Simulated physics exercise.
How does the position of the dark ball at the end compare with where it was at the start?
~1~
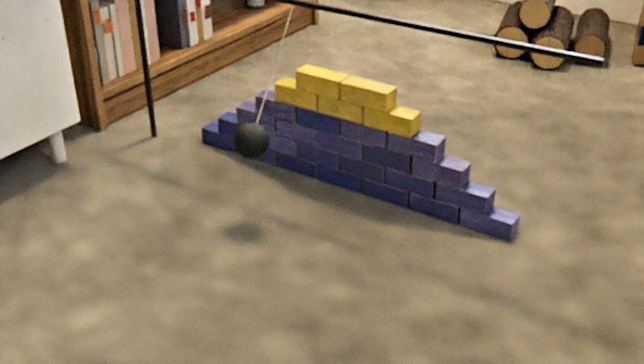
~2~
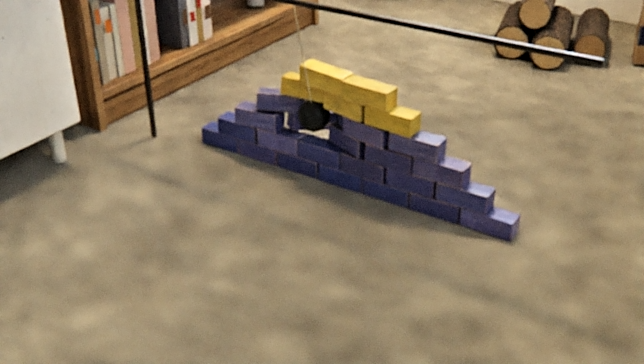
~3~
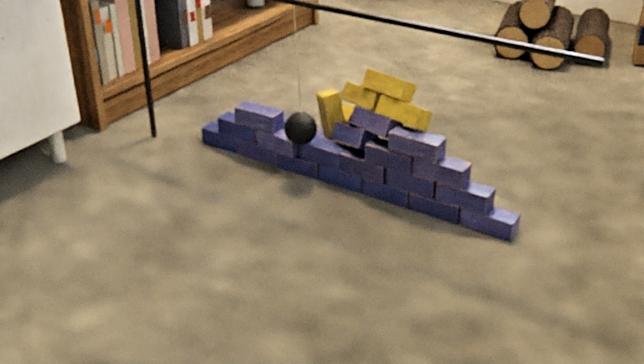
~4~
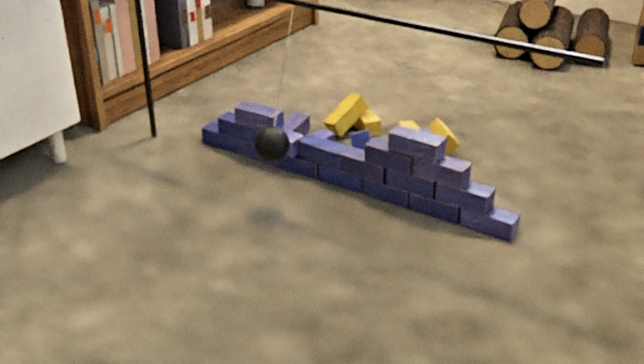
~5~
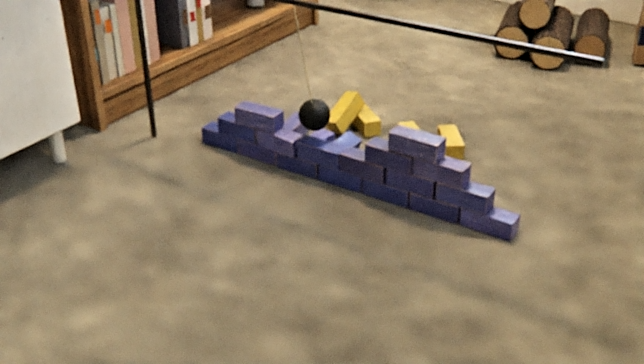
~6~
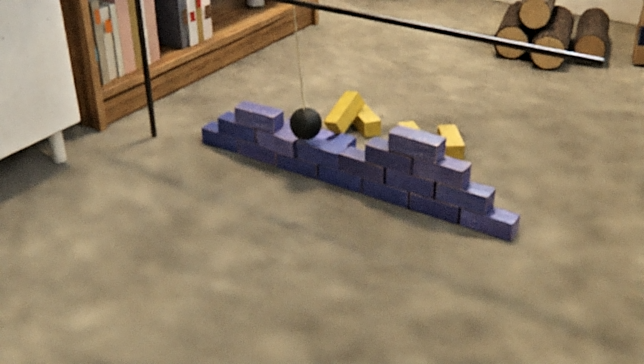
At the start the ball hung in front of the left part of the standing wall. By the end it was a little farther right and slightly higher, at the gap in the broken wall beside the fallen yellow blocks.
A stepped wall of blue toy blocks topped with yellow ones stood on the floor until a dark hanging ball swung into its upper left, toppling all the yellow blocks and some blue, then swung back and forth over the gap it left.
